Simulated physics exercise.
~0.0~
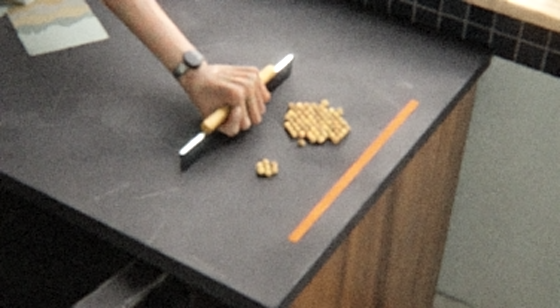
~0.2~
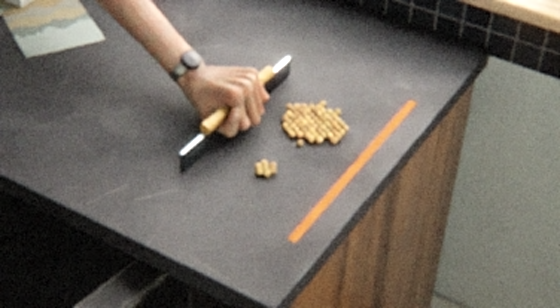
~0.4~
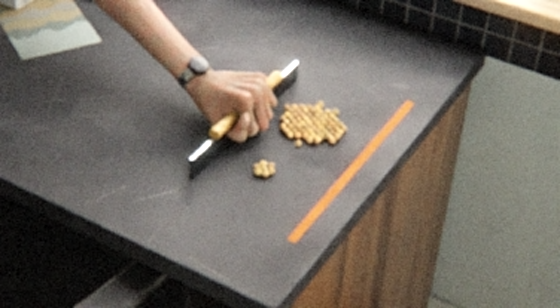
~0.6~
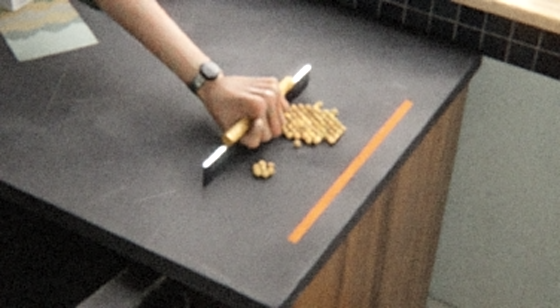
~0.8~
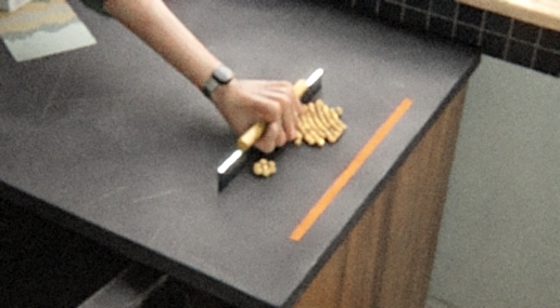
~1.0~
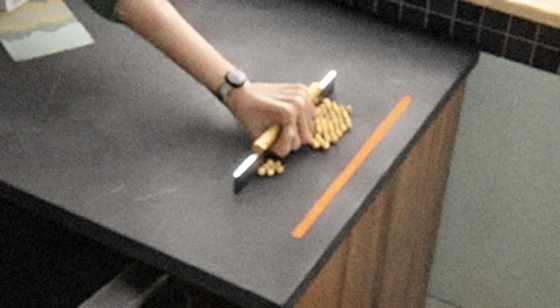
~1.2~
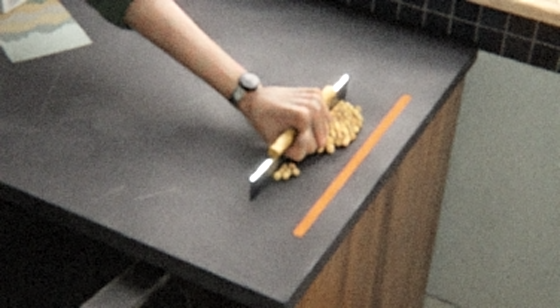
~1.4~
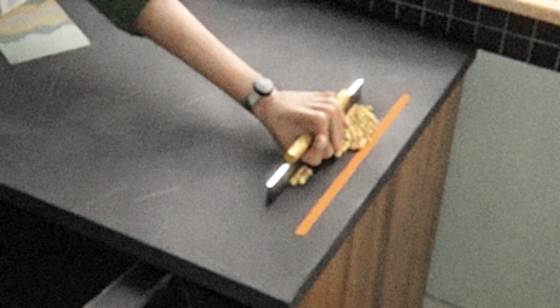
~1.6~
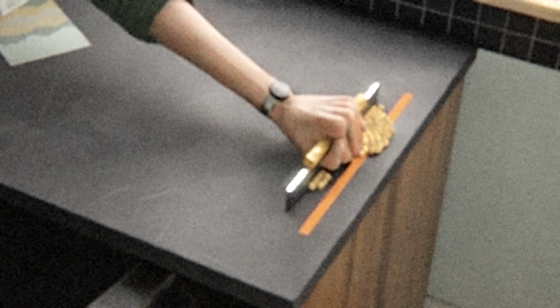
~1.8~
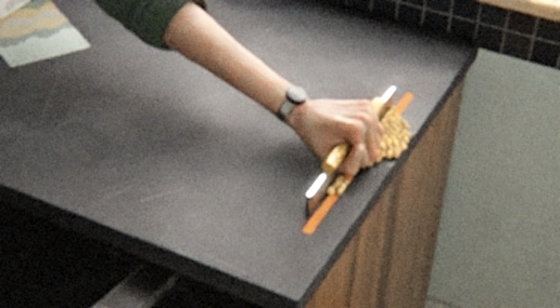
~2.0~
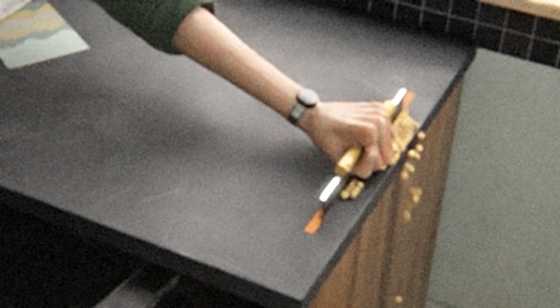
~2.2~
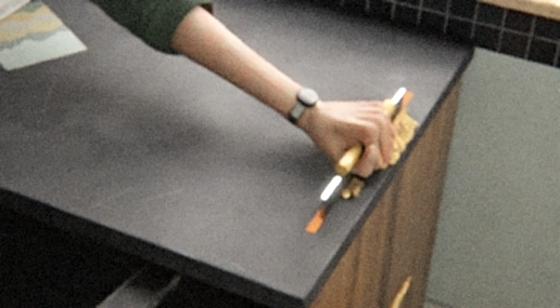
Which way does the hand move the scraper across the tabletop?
The hand moves the scraper to the right, towards the orange tape near the end of the table.
